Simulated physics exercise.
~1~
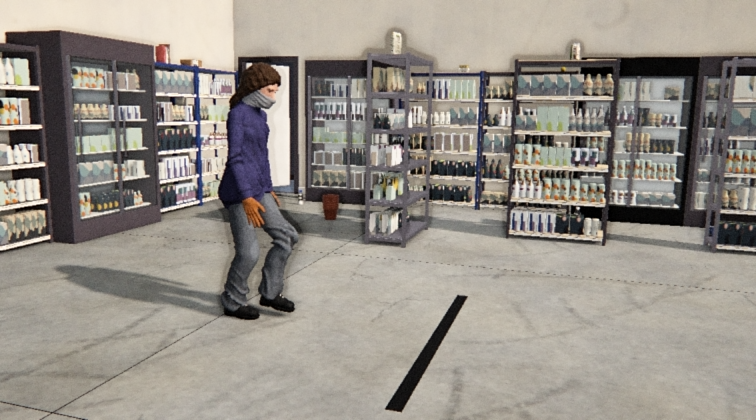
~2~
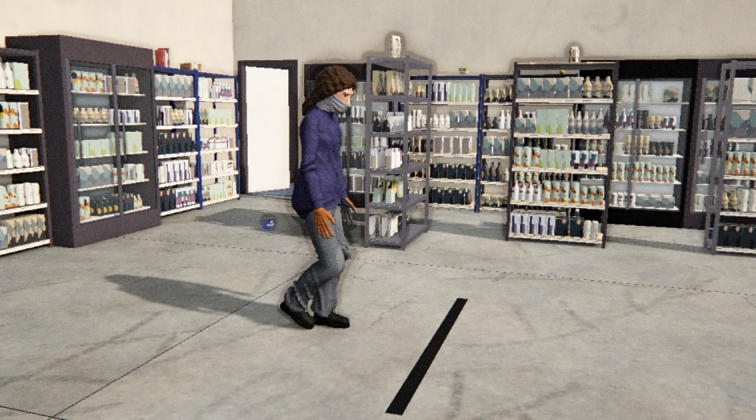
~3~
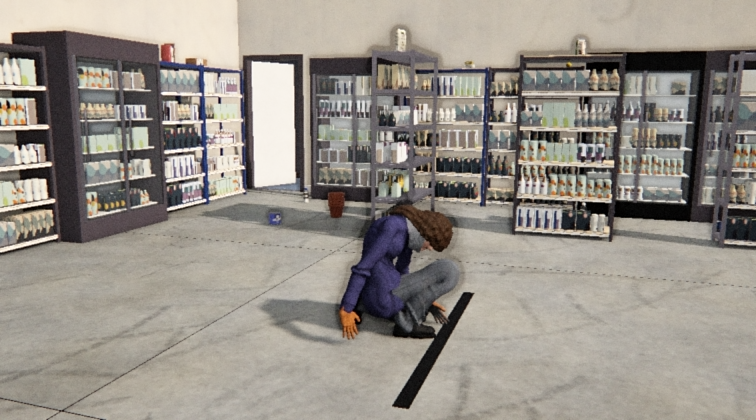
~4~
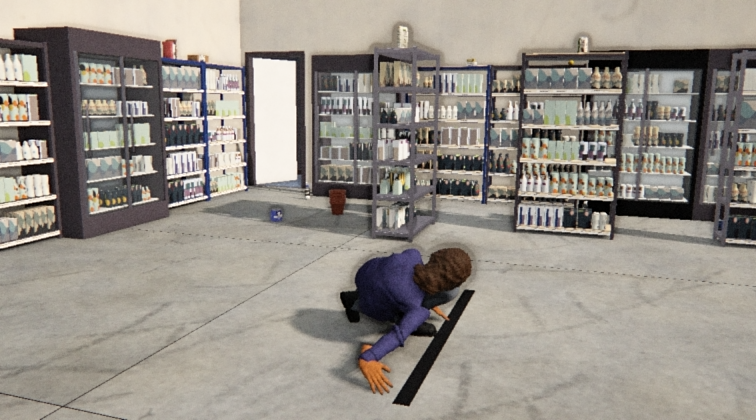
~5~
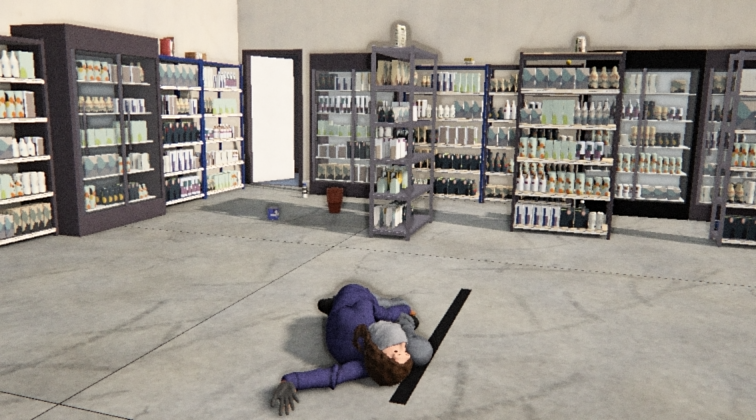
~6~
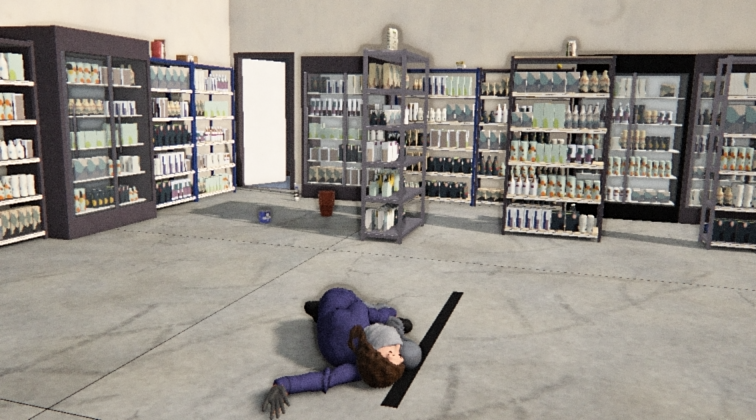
Person in purple jacket and face covering walking right between stocked shelves, crumpling to the floor and lying beside a black strip.
